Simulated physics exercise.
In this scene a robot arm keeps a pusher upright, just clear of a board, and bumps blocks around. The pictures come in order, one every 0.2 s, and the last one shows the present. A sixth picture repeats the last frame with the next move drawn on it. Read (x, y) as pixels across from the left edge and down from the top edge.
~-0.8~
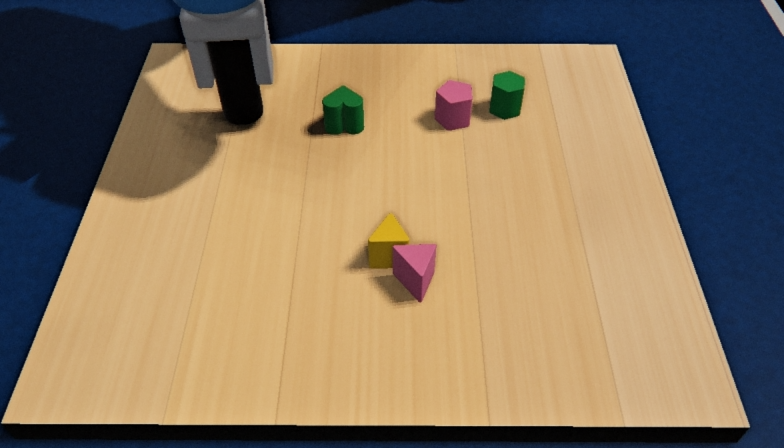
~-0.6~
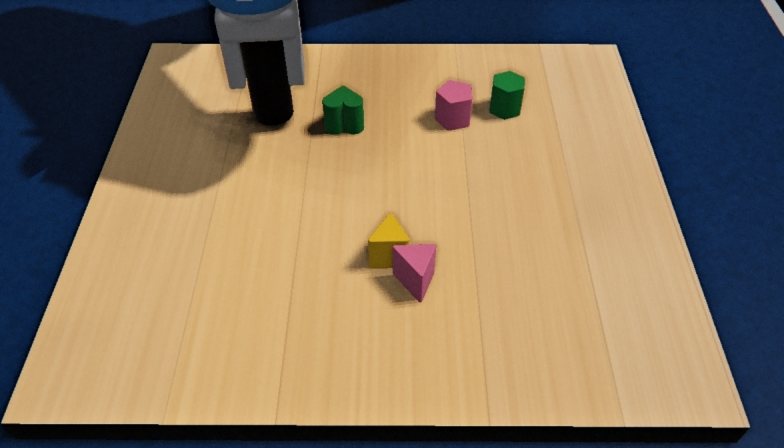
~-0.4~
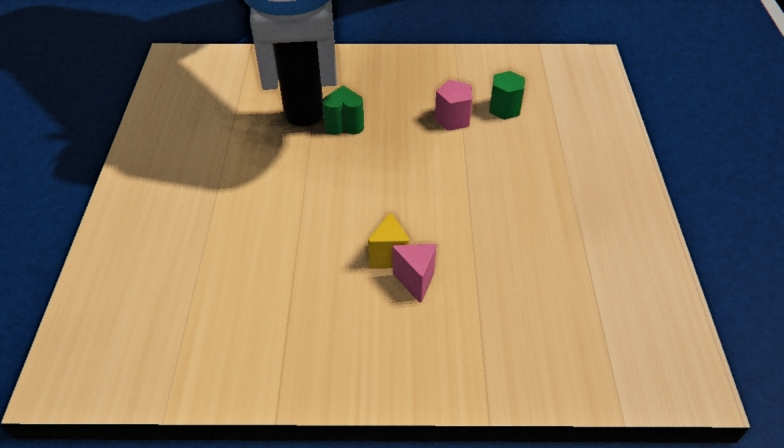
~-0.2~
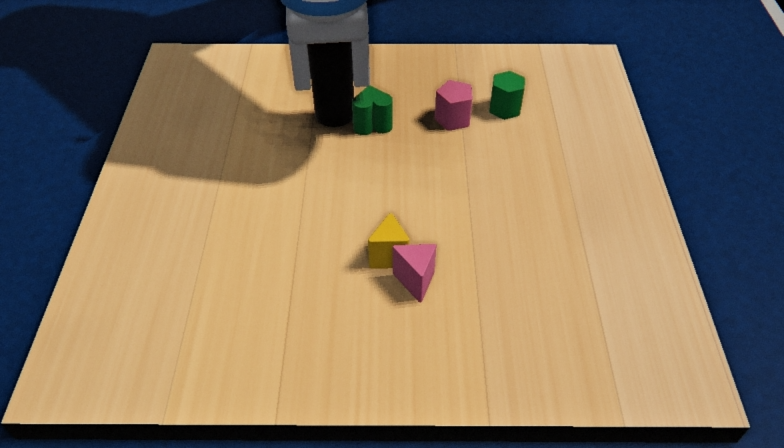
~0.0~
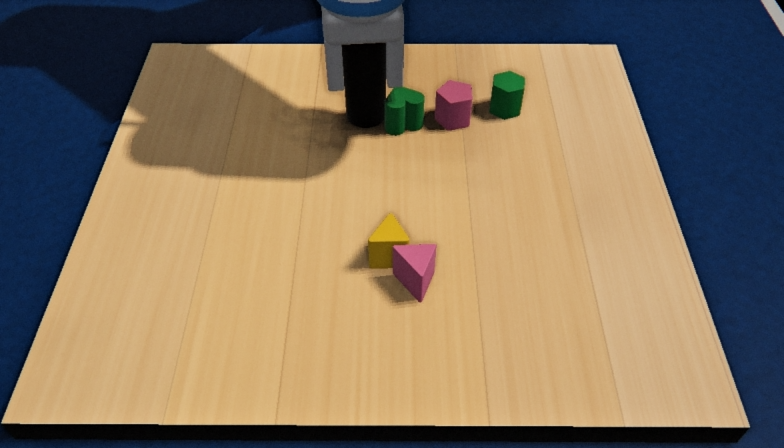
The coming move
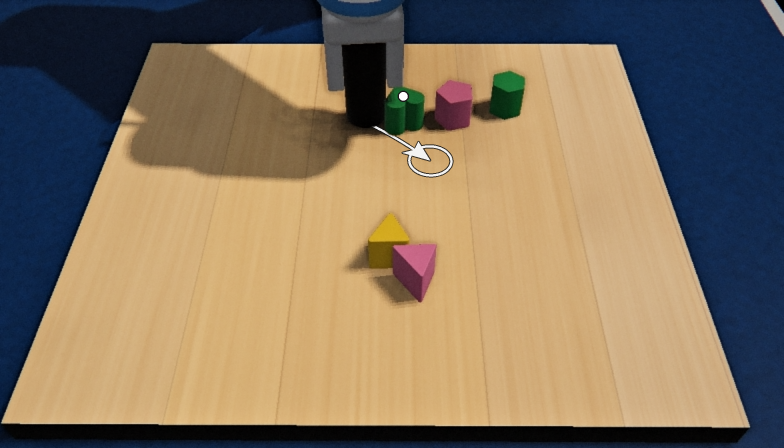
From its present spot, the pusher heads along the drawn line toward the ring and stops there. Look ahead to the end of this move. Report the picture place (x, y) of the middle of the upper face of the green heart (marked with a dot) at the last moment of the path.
If I read the scene right, the answer is (434, 101).
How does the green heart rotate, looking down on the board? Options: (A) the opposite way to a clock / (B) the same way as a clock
My answer is option A.
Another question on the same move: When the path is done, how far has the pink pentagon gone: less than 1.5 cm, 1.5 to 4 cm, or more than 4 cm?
Of the three bands, it's under 1.5 cm.
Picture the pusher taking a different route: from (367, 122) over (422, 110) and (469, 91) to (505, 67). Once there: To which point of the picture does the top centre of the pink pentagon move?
Near (482, 88).
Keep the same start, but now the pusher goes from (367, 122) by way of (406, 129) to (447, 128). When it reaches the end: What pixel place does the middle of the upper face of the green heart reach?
Expect it around (472, 84).
Path on the board, from (367, 122) through (388, 134) and (409, 147) to (430, 161); the dot is on the green heart.
What follows on the original path. Halfway along, pusher at (399, 133); green heart at (433, 100), turned 70° anticlockwise; pink pentagon at (462, 89), turned 15° clockwise.
At the end, pusher at (431, 154); green heart at (434, 101), turned 75° anticlockwise; pink pentagon at (462, 89), turned 15° clockwise.
